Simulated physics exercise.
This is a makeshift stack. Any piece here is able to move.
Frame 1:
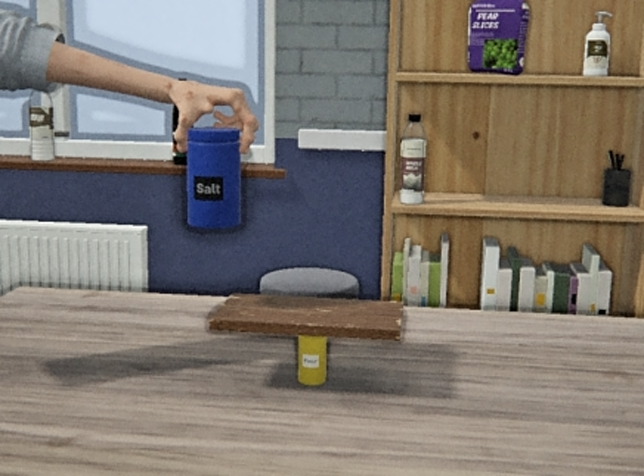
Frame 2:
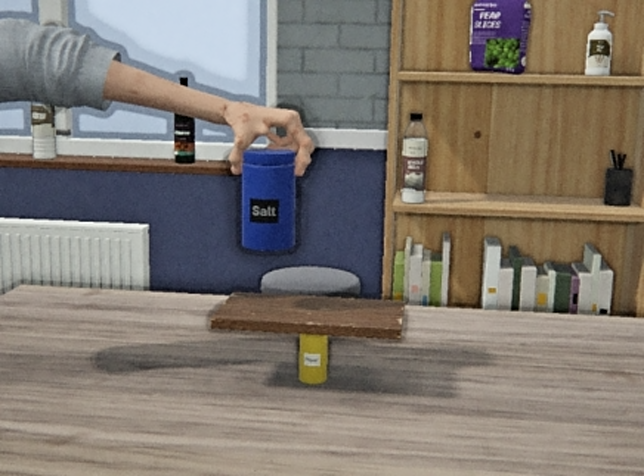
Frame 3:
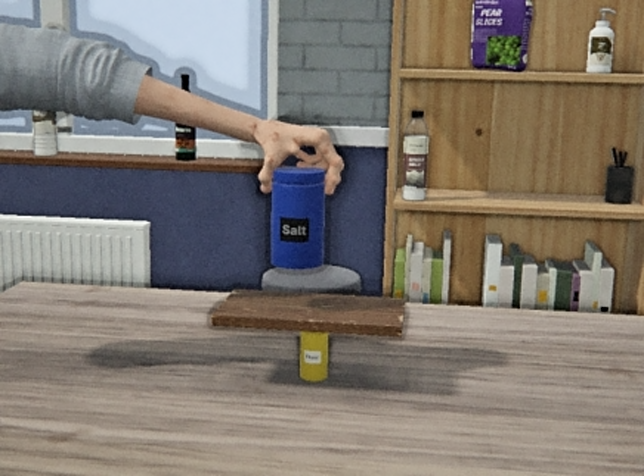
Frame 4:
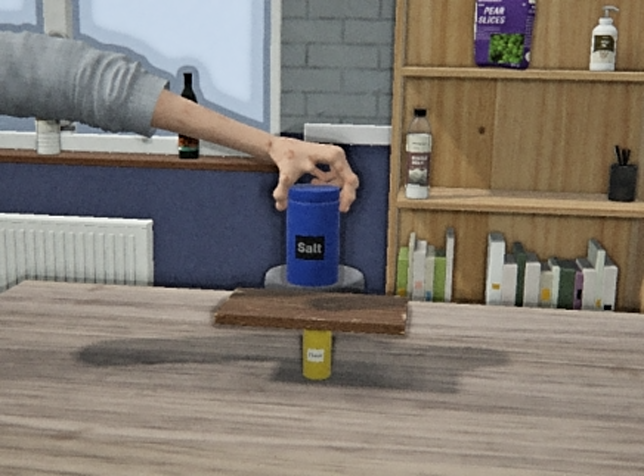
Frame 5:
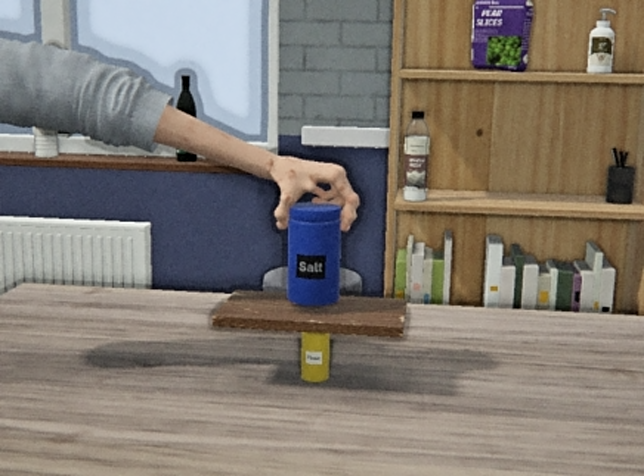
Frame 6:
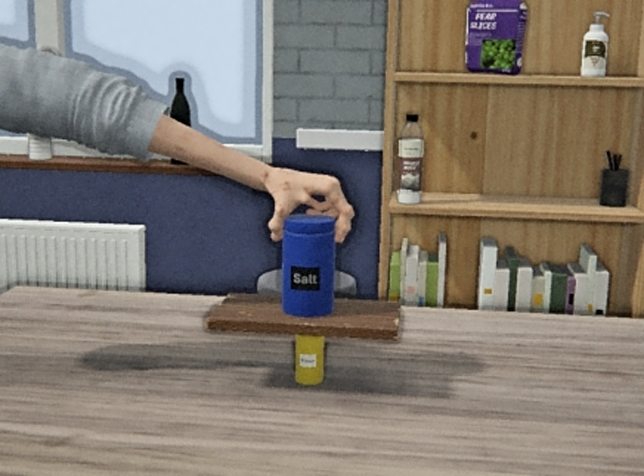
The clip shows a wooden board balanced on a small yellow shaker on a table, as a hand carries a blue salt jar rightward and down, then sets it on the board above the shaker, still gripping it.
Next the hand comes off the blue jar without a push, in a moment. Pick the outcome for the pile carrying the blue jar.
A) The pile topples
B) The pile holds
The answer is B.
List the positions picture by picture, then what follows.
In the first frame, on its way; blue jar (214, 177); yellow shaker (312, 351).
In the second frame, on its way; blue jar (269, 198); yellow shaker (314, 350).
In the third frame, on its way; blue jar (298, 217); yellow shaker (314, 347).
In the fourth frame, on its way; blue jar (313, 234); yellow shaker (317, 345).
In the fifth frame, on its way; blue jar (314, 253); yellow shaker (315, 348).
In the sixth frame, set down, still held; blue jar (309, 264); yellow shaker (310, 350).
Then, 0.30 s later than the last frame, all is still.
Then, 0.70 s later than the last frame, blue jar resting near (309, 265).
When it is over, all 3 as before. End places, in pixels of the last picture, blue jar near (309, 265). The stack stays up.
